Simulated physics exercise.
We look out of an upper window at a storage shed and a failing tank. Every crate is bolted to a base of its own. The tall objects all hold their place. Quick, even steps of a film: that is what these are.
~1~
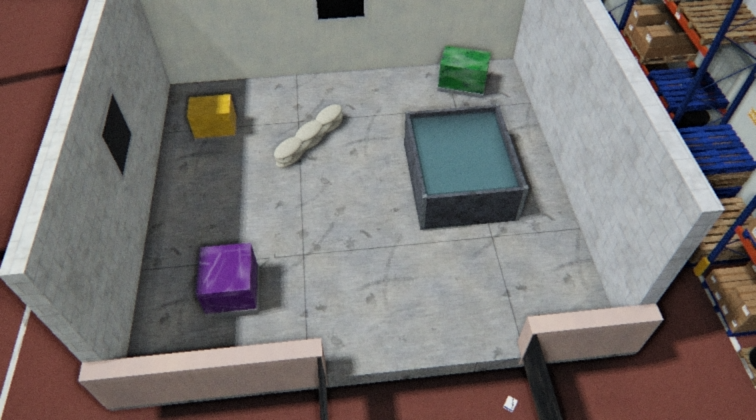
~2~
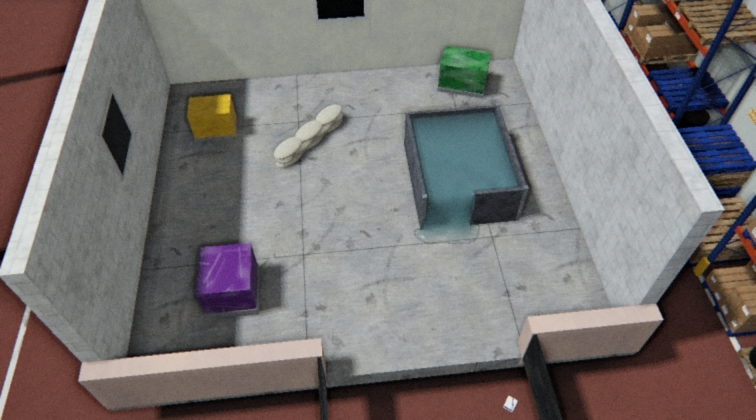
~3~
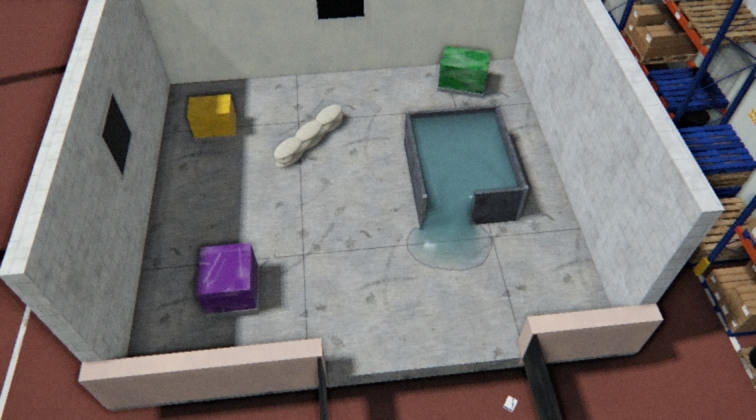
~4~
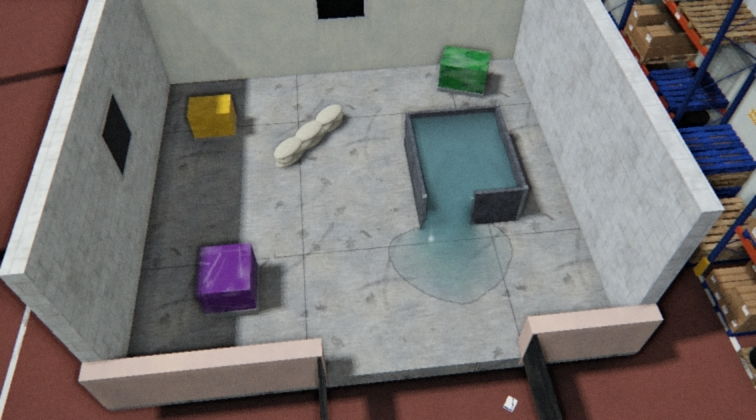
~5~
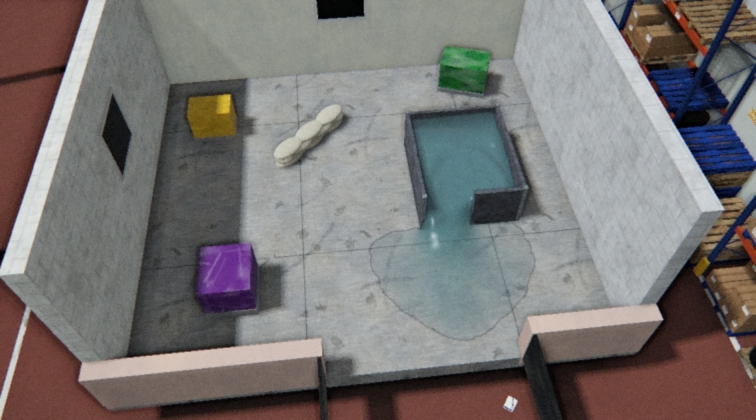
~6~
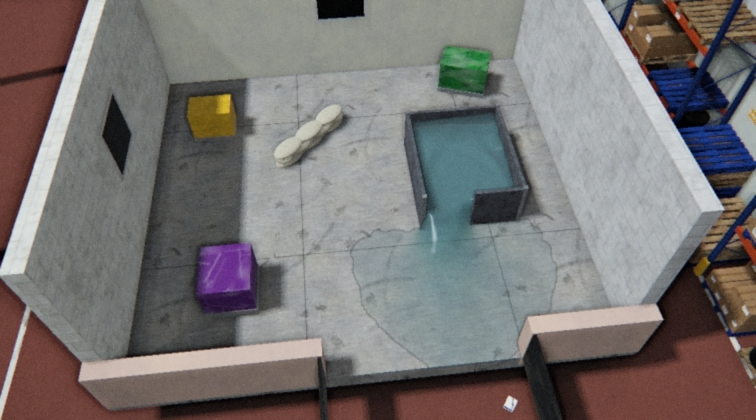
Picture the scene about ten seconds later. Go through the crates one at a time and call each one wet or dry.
The yellow crate is dry. The green crate is dry. The purple crate is dry.
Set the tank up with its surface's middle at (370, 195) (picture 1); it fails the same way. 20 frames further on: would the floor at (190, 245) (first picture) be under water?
Answer: Wet.
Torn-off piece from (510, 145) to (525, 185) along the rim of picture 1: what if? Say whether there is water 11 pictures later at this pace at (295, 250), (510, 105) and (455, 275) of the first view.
One after the other: Dry, flooded, not flooded.
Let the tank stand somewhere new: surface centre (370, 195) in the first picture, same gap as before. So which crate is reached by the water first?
I say the one in purple.
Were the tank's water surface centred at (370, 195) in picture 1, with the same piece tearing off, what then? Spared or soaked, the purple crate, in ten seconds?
Purple is left alone.
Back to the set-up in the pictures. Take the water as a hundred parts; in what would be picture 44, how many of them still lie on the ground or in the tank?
Some 50 per cent.
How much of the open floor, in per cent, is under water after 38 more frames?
Near 40 in a hundred.
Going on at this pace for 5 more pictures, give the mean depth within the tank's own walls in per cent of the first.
Around 64 percent, give or take.
A moment on, water covers 20 % of the floor; the yellow crate not reached, the green crate not reached, the purple crate not reached.
Next, water covers 20 % of the floor; the yellow crate not reached, the green crate not reached, the purple crate water round its plinth.
Then, water covers 30 % of the floor; the yellow crate not reached, the green crate not reached, the purple crate water round its plinth.
Later, water covers 40 % of the floor; the yellow crate not reached, the green crate water round its plinth, the purple crate water round its plinth.
In the end, water covers 50 % of the floor; the yellow crate stayed above the water, the green crate stayed above the water, the purple crate stayed above the water.
